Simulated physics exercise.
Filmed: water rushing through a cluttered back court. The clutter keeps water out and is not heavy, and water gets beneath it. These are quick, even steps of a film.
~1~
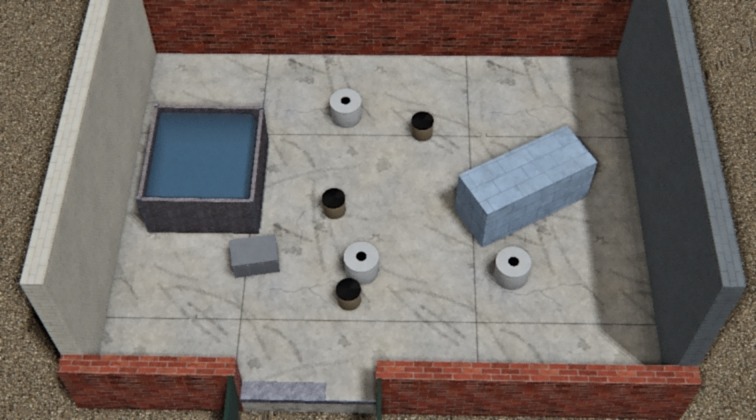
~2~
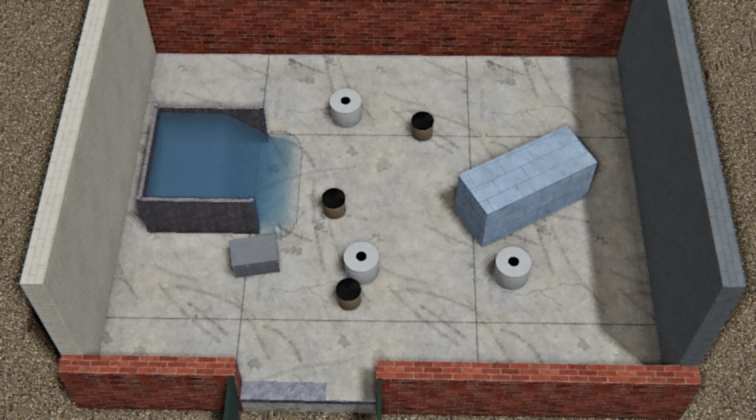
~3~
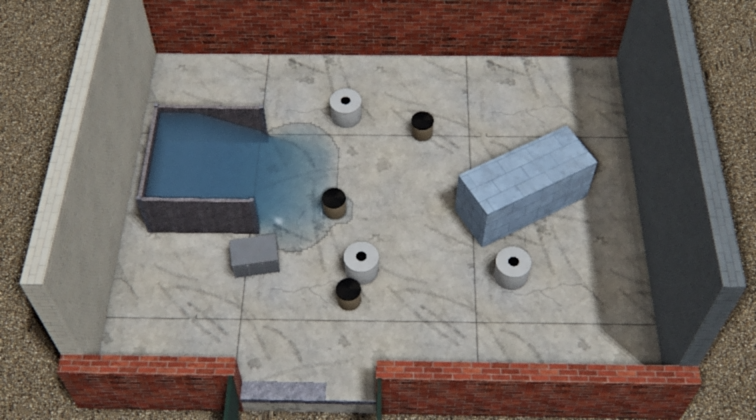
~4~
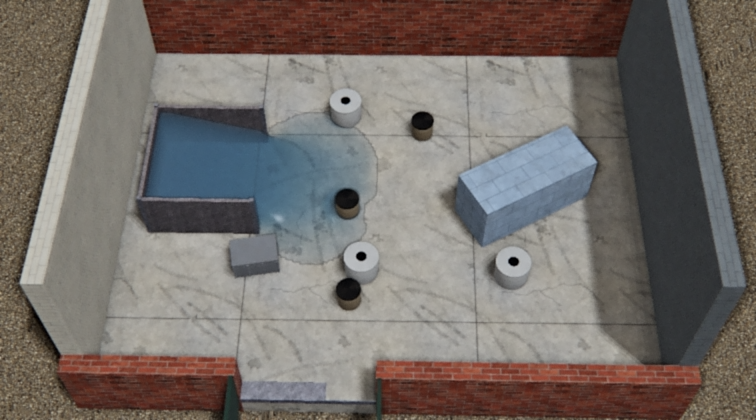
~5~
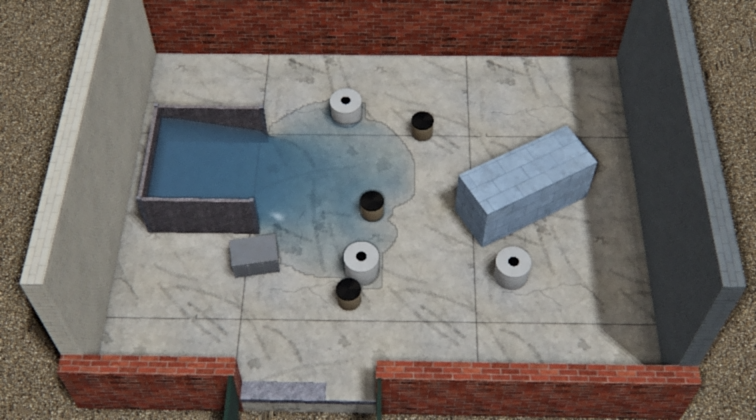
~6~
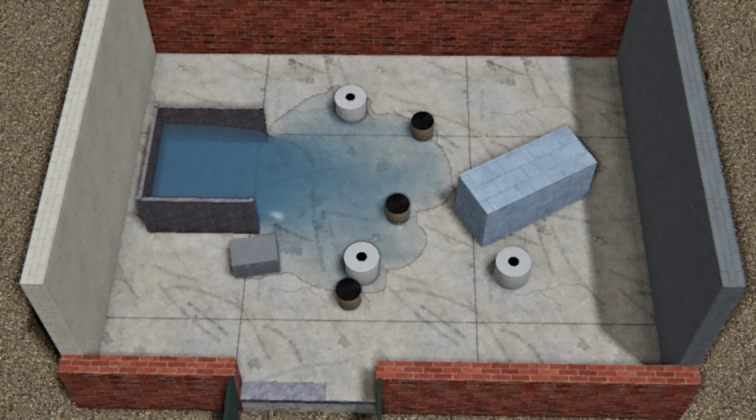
Water pouring from a tank's open side and spreading across a walled courtyard, pushing a dark pail right, then nudging a white tub.
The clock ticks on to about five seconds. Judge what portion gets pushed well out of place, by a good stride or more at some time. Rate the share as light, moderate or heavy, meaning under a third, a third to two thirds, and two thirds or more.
Heavy.
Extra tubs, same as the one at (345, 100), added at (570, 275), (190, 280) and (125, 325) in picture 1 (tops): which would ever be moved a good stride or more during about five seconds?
First driven off; second falls short; third falls short.
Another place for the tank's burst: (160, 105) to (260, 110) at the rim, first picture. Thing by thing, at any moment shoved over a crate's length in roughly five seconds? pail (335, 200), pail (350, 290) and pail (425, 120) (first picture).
Same order as named: Not sent that far; not sent that far; sent that far.
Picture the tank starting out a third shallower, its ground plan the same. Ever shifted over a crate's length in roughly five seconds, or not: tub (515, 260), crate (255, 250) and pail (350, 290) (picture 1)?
Per item, in order: Cleared the mark; missed the mark; missed the mark.
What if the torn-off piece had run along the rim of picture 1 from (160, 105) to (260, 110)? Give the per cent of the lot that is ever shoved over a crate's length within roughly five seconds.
I'd put it around 30 percent.
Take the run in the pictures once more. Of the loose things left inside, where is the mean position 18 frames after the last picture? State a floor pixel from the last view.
That averages to about (506, 243) on the floor.
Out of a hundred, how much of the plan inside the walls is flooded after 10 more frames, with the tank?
65 in a hundred, roughly.
A moment on, 2 of 7 are well off their spots; 0 afloat.
Next, 5 of 7 are well off their spots; 1 afloat.
Later, 5 of 7 are well off their spots; 5 afloat.
In the end, 5 of 7 are well off their spots, and 5 have been at some point; 5 afloat.
